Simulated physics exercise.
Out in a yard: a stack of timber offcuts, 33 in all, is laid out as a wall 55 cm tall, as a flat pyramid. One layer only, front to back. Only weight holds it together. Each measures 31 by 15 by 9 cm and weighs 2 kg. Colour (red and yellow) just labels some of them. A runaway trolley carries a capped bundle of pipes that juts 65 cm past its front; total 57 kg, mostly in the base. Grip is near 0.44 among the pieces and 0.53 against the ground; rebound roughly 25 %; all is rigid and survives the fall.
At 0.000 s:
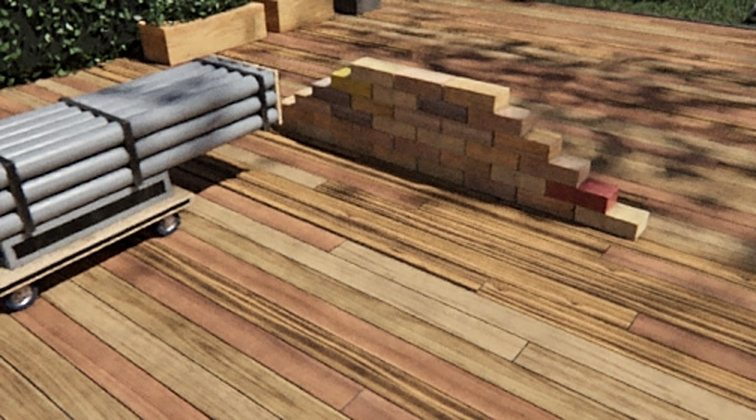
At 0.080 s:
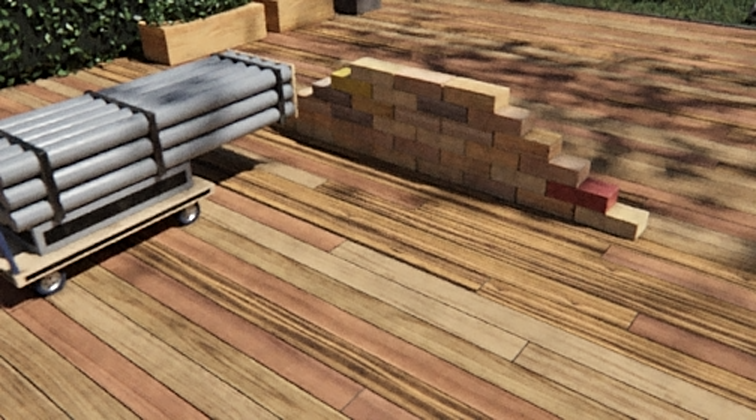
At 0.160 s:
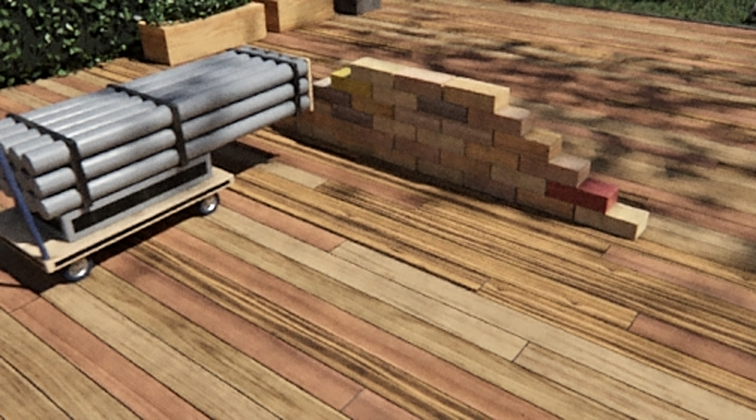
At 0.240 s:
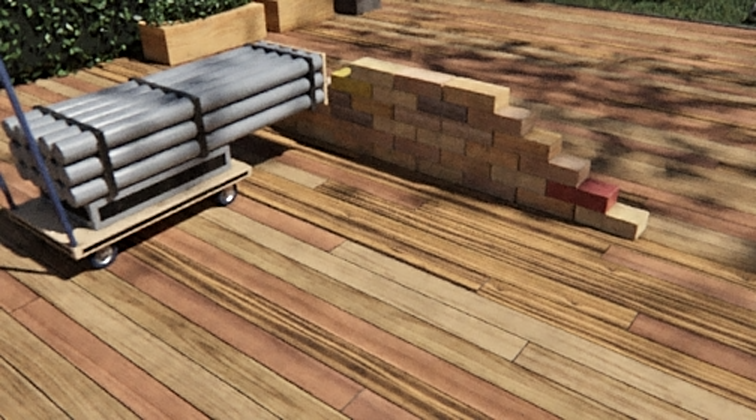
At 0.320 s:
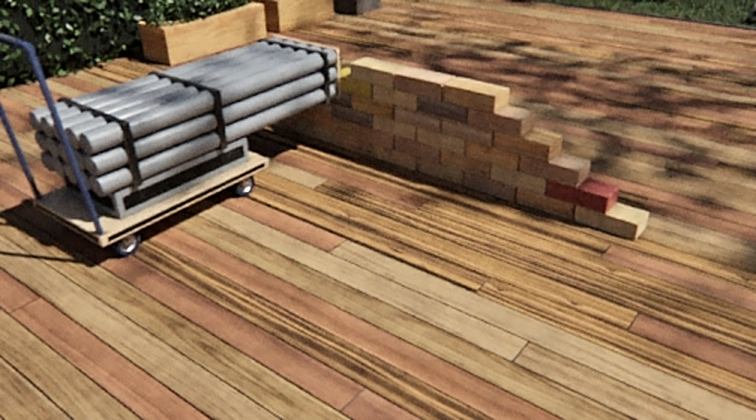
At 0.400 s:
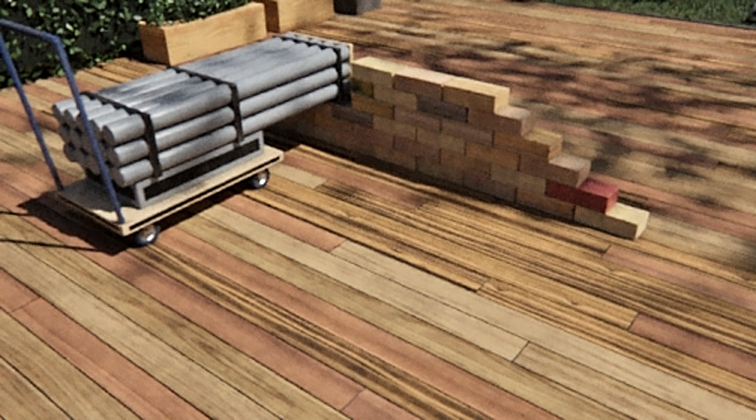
On a wooden deck, a trolley of grey pipes rolls right and nudges a low block wall.
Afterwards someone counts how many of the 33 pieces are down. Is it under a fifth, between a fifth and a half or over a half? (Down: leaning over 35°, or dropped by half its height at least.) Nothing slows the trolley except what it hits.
Under a fifth of them.
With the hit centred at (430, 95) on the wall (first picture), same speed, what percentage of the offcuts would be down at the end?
Then about 30 per cent.
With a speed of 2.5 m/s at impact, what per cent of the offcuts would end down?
In that case about 20 per cent.
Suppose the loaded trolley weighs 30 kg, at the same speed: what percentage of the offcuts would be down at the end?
Then about 20 per cent.
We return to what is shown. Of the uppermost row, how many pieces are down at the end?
1 from that row.
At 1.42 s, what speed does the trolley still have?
Near 0.2 m/s.
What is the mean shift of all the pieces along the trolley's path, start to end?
Roughly 10 cm.
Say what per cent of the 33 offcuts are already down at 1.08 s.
By then 10 per cent.
By 0.58 s, load 36 cm past the wall's line, still rolling; 1 of the 33 offcuts down; yellow offcut tilted 15°, 34 mm lower.
By 0.90 s, load 76 cm past the wall's line, still rolling; 3 of the 33 offcuts down; yellow offcut tilted 52°, 26 cm lower.
By 1.08 s, load 91 cm past the wall's line, still rolling; 4 of the 33 offcuts down; yellow offcut tilted 49°, 27 cm lower.
By 1.42 s, load 1.05 m past the wall's line, still rolling; 4 of the 33 offcuts down; yellow offcut tilted 51°, 27 cm lower.
When it is over (2.4 s), load 1.04 m past the wall's line, still rolling; 4 of the 33 offcuts down; yellow offcut tilted 49°, 27 cm lower; red offcut unmoved. That is 12 per cent. In pixels of the last frame, middles, yellow offcut near (413, 116), red offcut near (582, 191).
